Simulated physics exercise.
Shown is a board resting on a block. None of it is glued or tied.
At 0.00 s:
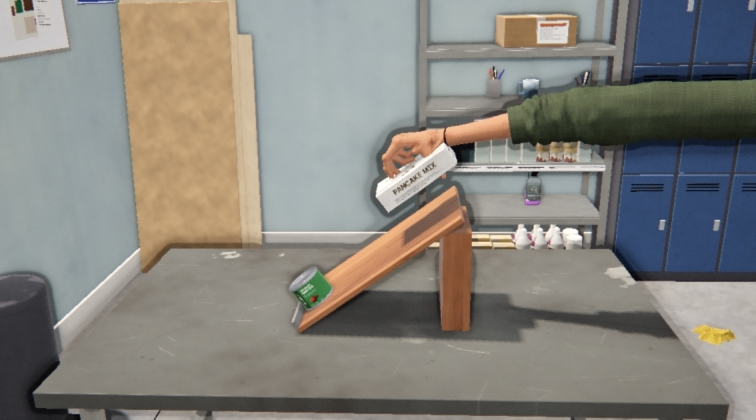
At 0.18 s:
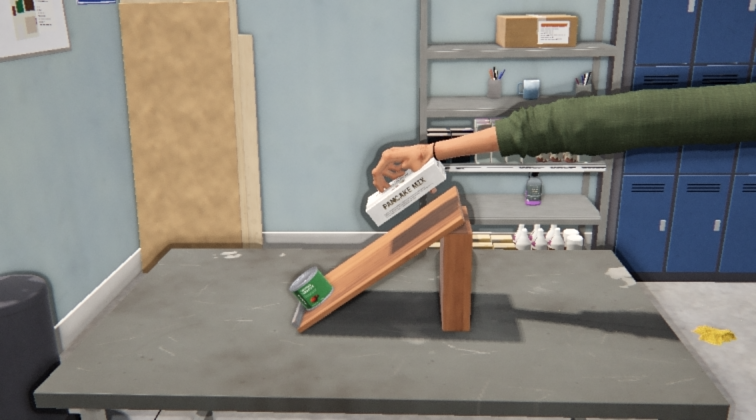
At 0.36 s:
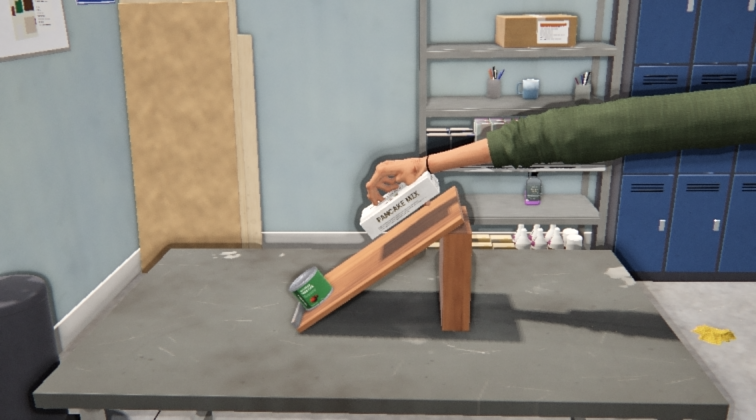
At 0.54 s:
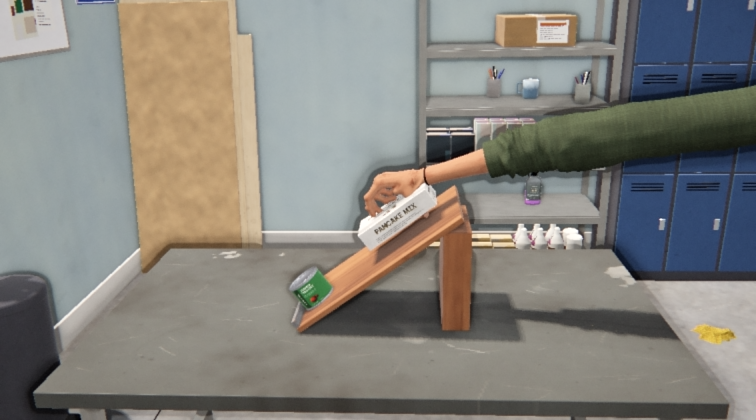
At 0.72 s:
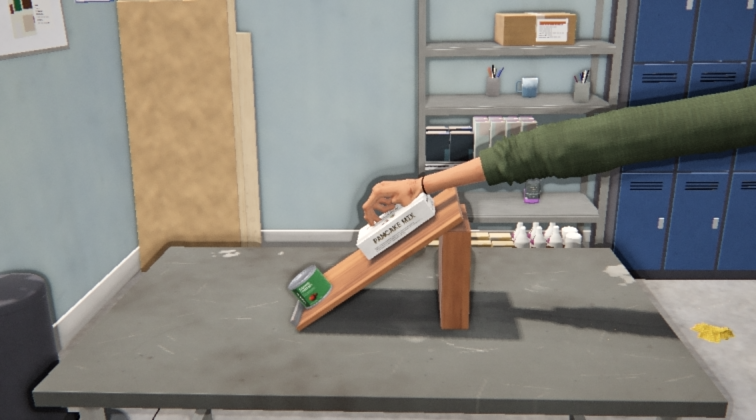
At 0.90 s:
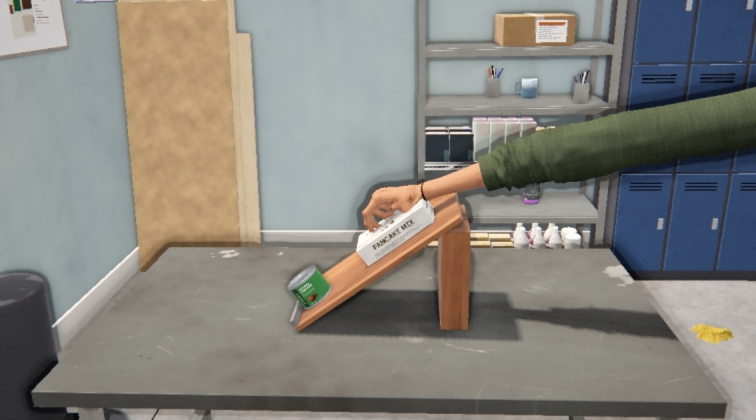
The clip opens on a wooden board propped against a block on a gray table, with a green tub near its lower left end. A hand in a green sleeve lowers a white packet marked pancake mix toward the slope, then sets it on the upper part, still gripping it.
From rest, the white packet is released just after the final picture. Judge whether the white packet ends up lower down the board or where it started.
The slope sends it lower.
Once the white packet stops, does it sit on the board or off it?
Result: The white packet stays on top.
Around 1.20 s, white packet displaced a little near (385, 236).
Around 1.30 s, white packet displaced a little near (372, 245).
Around 1.40 s, white packet displaced about its own width near (357, 255).
Finally (1.9 s), moved from the start, white packet; green tub still in place. Final places as the last picture's camera would see them, white packet near (357, 255). The white packet runs down the board.
